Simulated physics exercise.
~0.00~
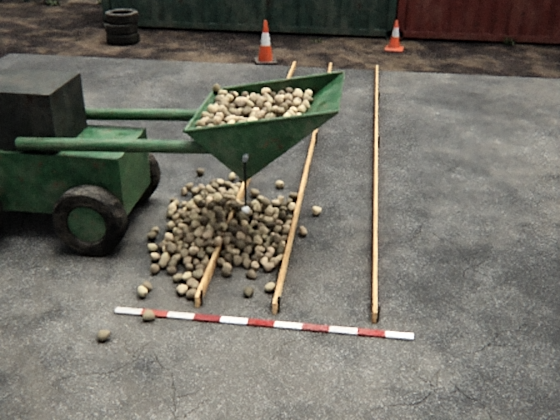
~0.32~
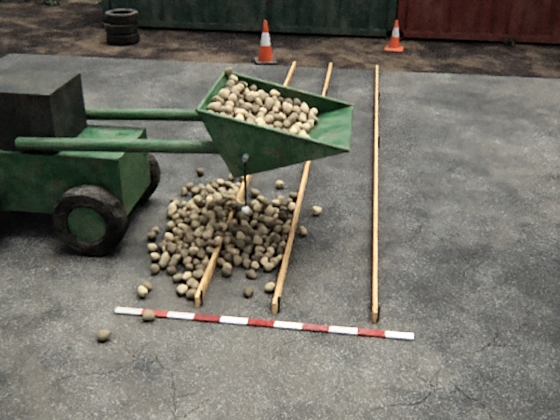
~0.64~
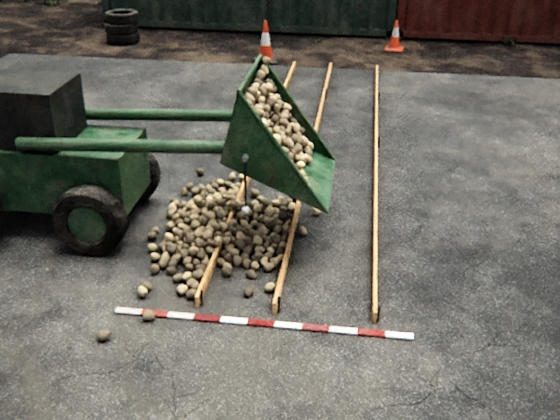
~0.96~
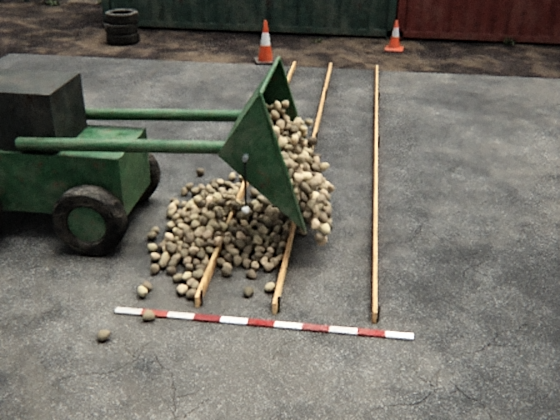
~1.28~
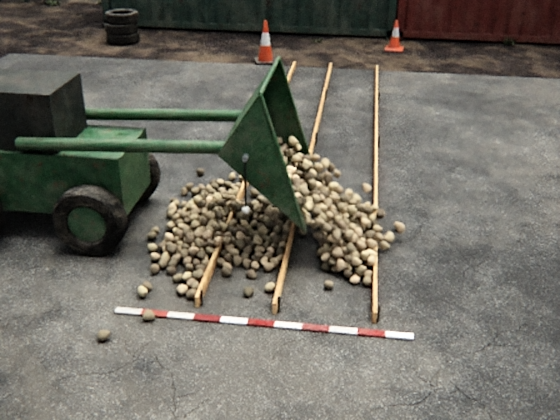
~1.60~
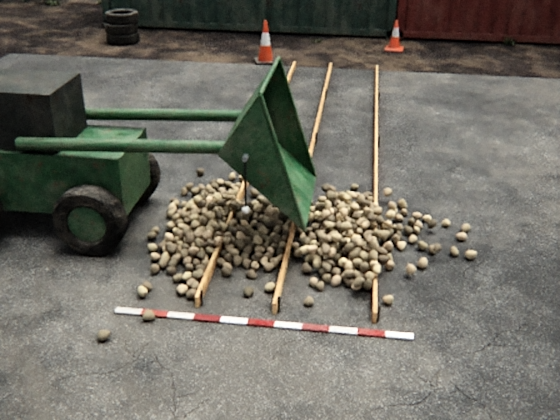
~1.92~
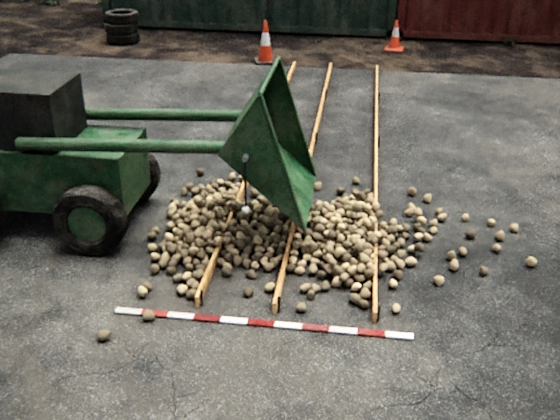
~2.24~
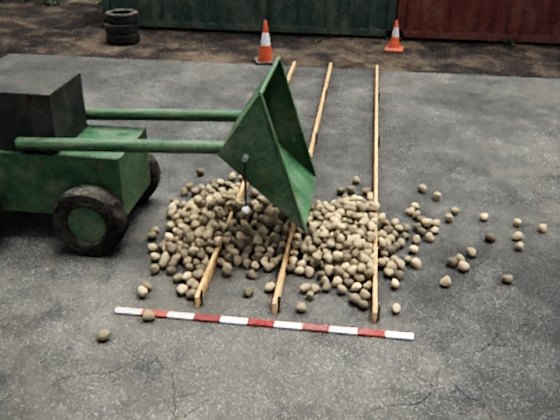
Green loader tipping a bucket of rounded stones beside an earlier pile, the stones spilling right across planks and scattering beyond.
